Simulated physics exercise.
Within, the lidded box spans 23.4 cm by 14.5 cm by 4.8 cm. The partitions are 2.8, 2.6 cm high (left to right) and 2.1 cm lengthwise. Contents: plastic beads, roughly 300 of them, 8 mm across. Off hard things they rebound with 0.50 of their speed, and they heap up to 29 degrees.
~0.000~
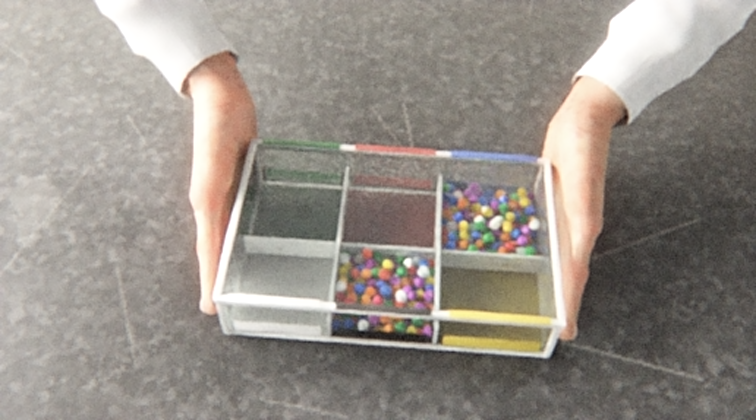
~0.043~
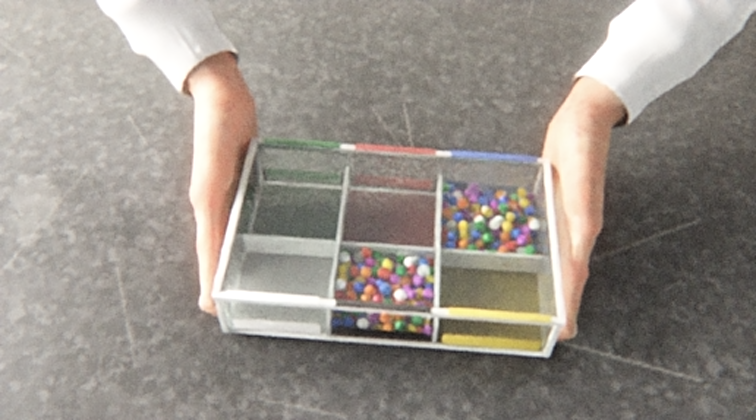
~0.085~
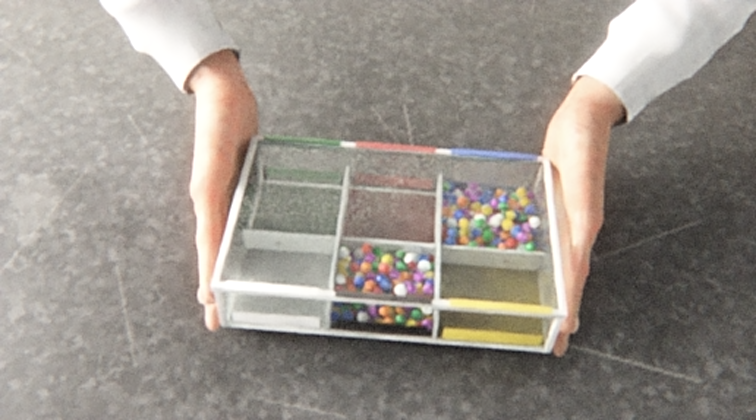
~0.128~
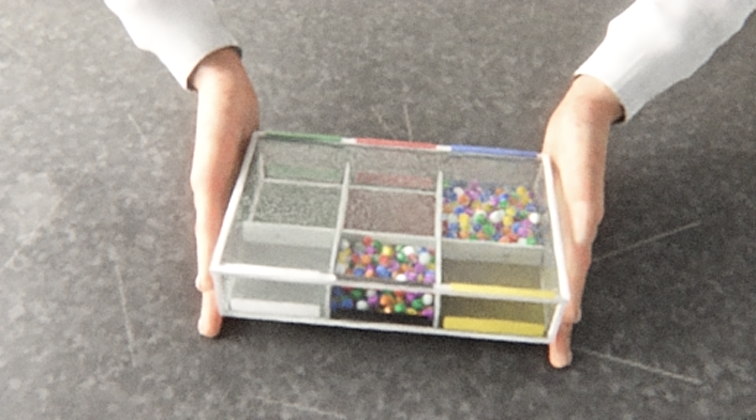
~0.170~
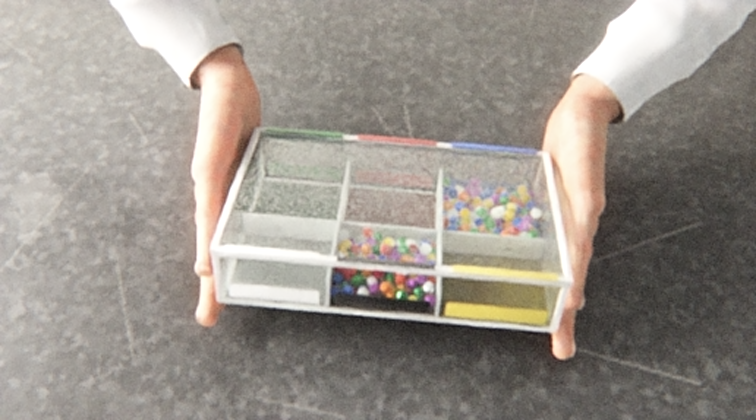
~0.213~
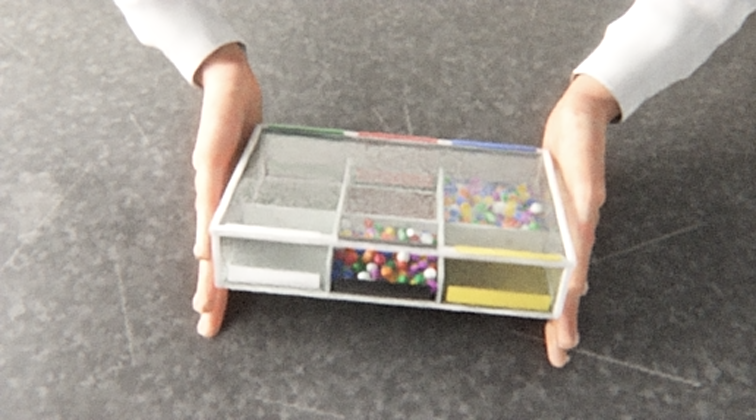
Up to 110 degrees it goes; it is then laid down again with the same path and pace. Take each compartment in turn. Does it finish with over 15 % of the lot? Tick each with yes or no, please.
Red - yes; blue - yes; green - no; yellow - no; white - no; black - no.
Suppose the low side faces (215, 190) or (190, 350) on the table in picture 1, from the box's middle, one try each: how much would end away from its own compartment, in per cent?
That would be close to 90 per cent and then close to 75 per cent.
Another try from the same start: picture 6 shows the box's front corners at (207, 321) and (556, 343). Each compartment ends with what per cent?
It comes out as red at 0 percent, blue at 0 percent, green at 0 percent, yellow at 40 percent, white at 10 percent and black at 50 percent.
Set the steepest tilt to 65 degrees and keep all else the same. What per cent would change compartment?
Roughly 15 %.
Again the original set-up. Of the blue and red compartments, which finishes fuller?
Blue compartment.
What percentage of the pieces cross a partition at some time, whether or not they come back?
Close to 45 percent.
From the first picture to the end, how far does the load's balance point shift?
Measured shift: Some 4.5 cm.
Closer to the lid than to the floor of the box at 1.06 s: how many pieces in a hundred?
Around 60 %.
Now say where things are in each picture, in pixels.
Box tilt 0 degrees, front corners at (220, 297) and (559, 322); blue 55 %, black 45 %, in the first picture.
Box tilt 1 degrees, front corners at (219, 294) and (558, 320), in the second picture.
Box tilt 4 degrees, front corners at (219, 284) and (560, 312), lowest corner right back, in the third picture.
Box tilt 8 degrees, front corners at (218, 268) and (563, 297), lowest corner right back, in the fourth picture.
Box tilt 13 degrees, front corners at (217, 249) and (566, 280), lowest corner right back, in the fifth picture.
Box tilt 18 degrees, front corners at (218, 229) and (569, 261), lowest corner right back; blue 55 %, black 45 %. The box's pace is about 120 degrees a second, in the sixth picture.
After 1.06 s, tilt 110 degrees; red 35 %, blue 55 %, black 10 %.
After 1.63 s, tilt 48 degrees; red 40 %, blue 55 %, green 5 %.
Then, at 2.25 s, tilt 0 degrees; red 40 %, blue 55 %, green 5 %.
By 2.7 s all is still; red 40 %, blue 55 %, green 5 %, yellow 0 %, white 0 %, black 0 %.
